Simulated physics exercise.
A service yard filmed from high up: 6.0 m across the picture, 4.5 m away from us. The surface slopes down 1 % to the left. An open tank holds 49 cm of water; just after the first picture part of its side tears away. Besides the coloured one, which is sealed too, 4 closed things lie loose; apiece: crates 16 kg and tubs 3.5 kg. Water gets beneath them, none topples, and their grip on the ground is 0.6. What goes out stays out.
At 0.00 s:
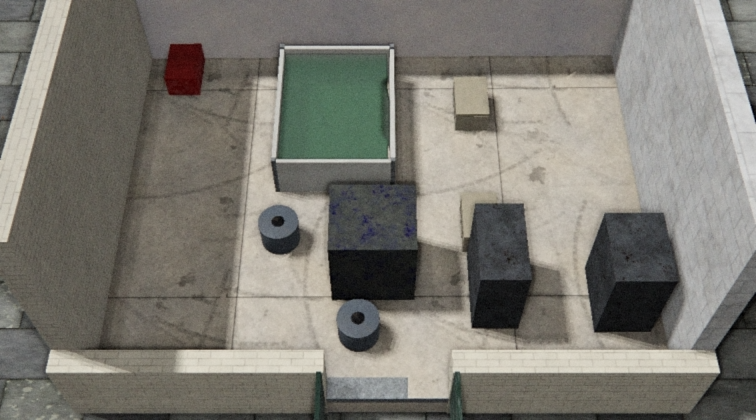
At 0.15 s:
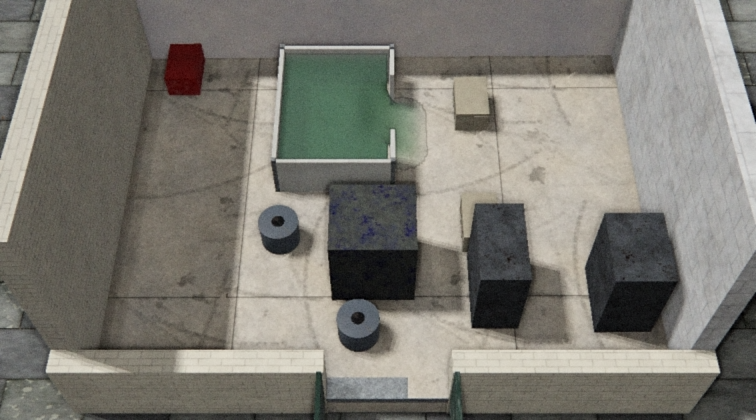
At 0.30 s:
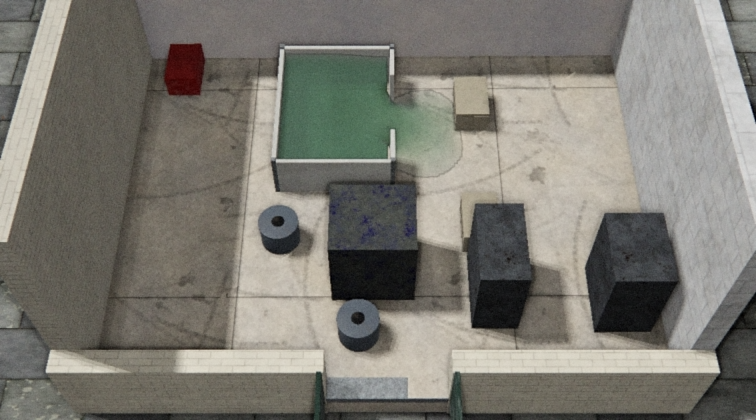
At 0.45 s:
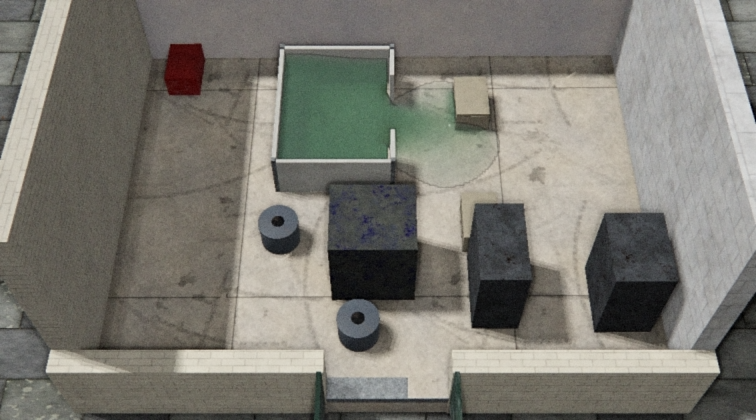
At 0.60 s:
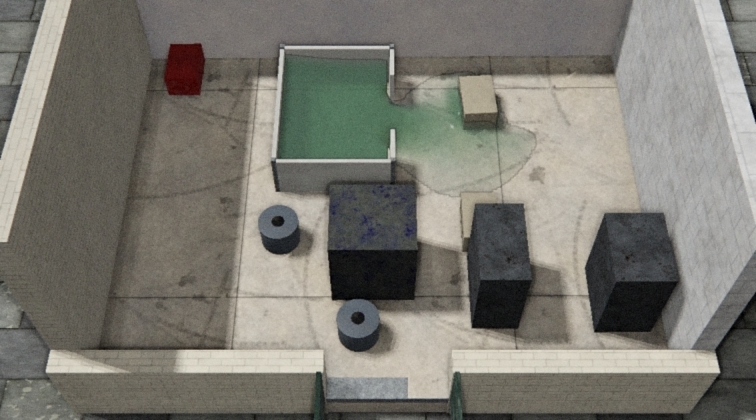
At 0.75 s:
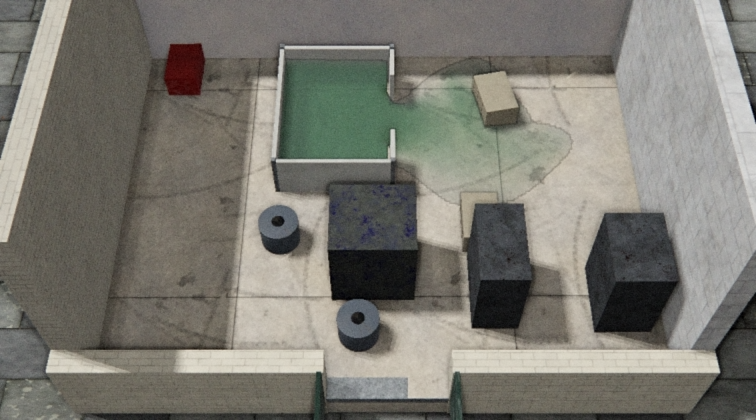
Green-tinted water poured out through a gap in the right side of an open tank and spread across the yard floor, then nudged a small tan crate slightly to the right, turning it a little.
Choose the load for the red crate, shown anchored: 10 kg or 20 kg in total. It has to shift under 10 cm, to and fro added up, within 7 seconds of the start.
For it, the smaller load will do.
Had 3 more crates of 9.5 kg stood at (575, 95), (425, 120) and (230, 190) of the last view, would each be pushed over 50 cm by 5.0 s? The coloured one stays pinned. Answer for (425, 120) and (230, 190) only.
In turn: Past it, less.
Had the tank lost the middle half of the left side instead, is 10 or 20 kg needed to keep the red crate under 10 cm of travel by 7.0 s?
In that case neither weight holds it.
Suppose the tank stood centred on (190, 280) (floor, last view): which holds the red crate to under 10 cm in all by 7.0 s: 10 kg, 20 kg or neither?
Then only the larger load is enough.
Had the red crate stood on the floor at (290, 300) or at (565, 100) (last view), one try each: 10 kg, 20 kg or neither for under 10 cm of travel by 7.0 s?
In turn: Either load holds; neither holds.
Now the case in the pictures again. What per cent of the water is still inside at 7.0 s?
Some 100 per cent remains.
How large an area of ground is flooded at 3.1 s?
Some 12 m2.
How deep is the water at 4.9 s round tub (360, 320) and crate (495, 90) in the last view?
About 1 and 9 cm.
After 1.4 s the red crate would be 0 cm from its start with 10 kg and 0 cm from its start with 20 kg; 0 cm of water round it then.
After 3.1 s the red crate would be 0 cm from its start with 10 kg and 0 cm from its start with 20 kg; 0 cm of water round it then.
After 4.9 s the red crate would be 0 cm from its start with 10 kg and 0 cm from its start with 20 kg; 0 cm of water round it then.
After 7.0 s the red crate would be 1 cm from its start with 10 kg and 0 cm from its start with 20 kg; 3 cm of water round it then.
